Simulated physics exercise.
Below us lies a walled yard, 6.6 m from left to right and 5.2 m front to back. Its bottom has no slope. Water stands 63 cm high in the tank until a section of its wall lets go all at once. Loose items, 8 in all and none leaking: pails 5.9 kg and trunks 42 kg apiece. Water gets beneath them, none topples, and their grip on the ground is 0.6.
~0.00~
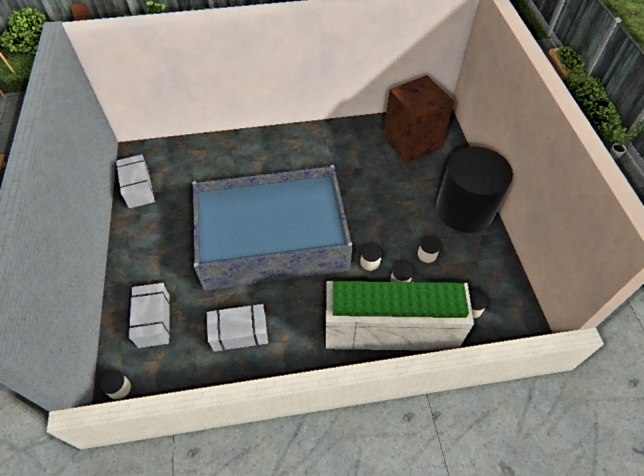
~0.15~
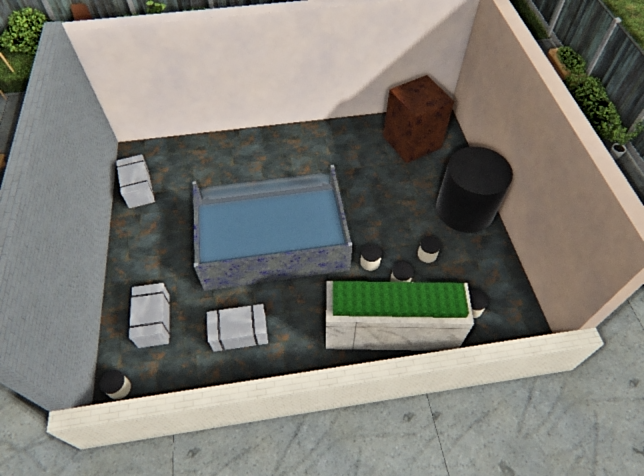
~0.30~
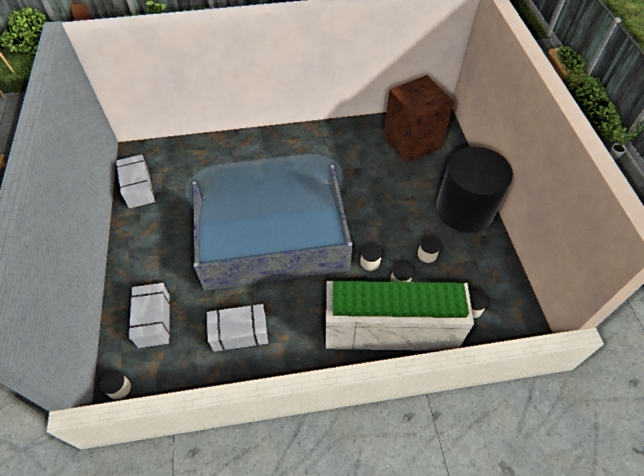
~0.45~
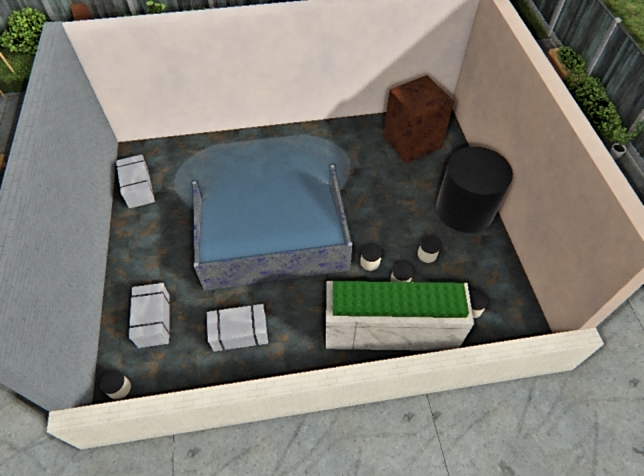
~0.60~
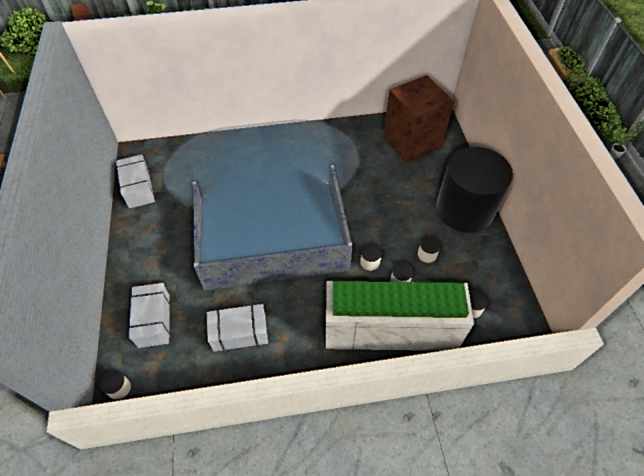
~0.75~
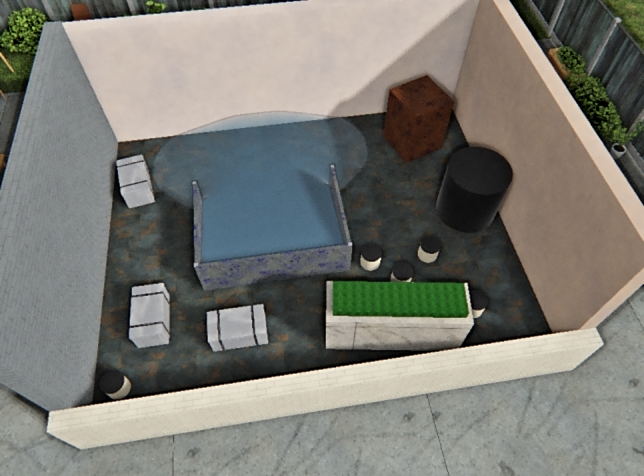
Water spreads from the open back of a blue tank across the dark yard floor.
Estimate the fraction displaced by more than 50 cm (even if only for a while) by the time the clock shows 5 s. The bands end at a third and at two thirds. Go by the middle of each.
Share: From one to two thirds.
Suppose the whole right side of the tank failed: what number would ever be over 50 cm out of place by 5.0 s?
Then 4.
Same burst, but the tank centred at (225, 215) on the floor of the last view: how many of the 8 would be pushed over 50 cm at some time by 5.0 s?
In that case 3 of them.
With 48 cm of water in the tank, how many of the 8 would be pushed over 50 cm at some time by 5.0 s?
In that case 1 of them.
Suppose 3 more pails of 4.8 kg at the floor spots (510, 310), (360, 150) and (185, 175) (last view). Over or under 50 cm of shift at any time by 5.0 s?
In that order: Less, more, over.
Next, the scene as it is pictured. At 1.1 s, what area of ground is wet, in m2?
Roughly 11.5 m2.
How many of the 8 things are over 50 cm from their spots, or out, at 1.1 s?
By then 0.
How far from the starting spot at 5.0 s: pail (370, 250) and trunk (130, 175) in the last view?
In that order: 5 cm, 250 cm.
After 1.1 s 0 of 8 are over 50 cm from their spots; 0 afloat.
After 2.2 s 0 of 8 are over 50 cm from their spots; 0 afloat.
After 3.5 s 1 of 8 are over 50 cm from their spots; 0 afloat.
After 5.0 s 3 of 8 are over 50 cm from their spots, and 3 have been at some point; 1 afloat.
